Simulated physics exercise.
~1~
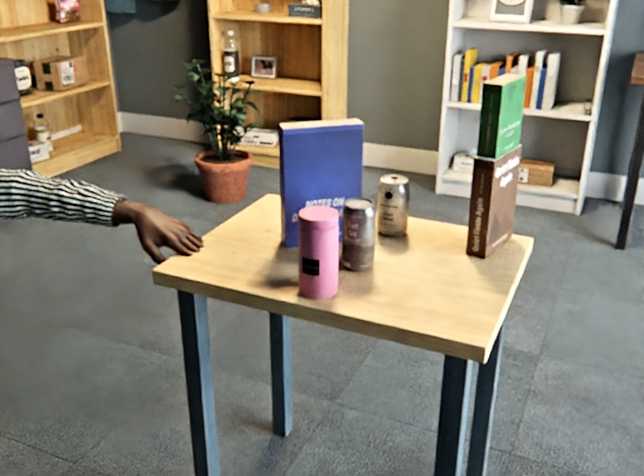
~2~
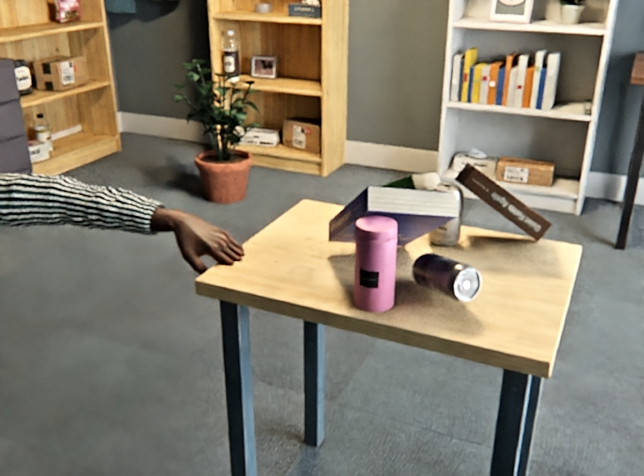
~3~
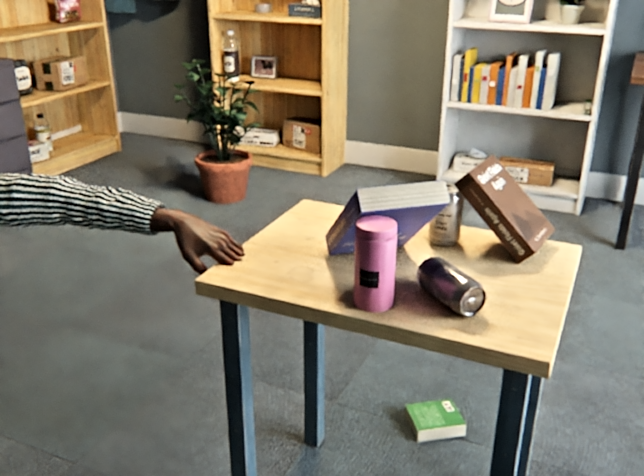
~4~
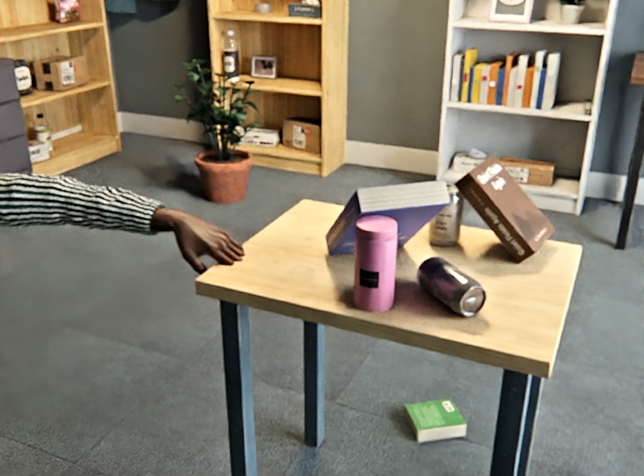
A hand jolts the table right, toppling books and a can, one book landing below.
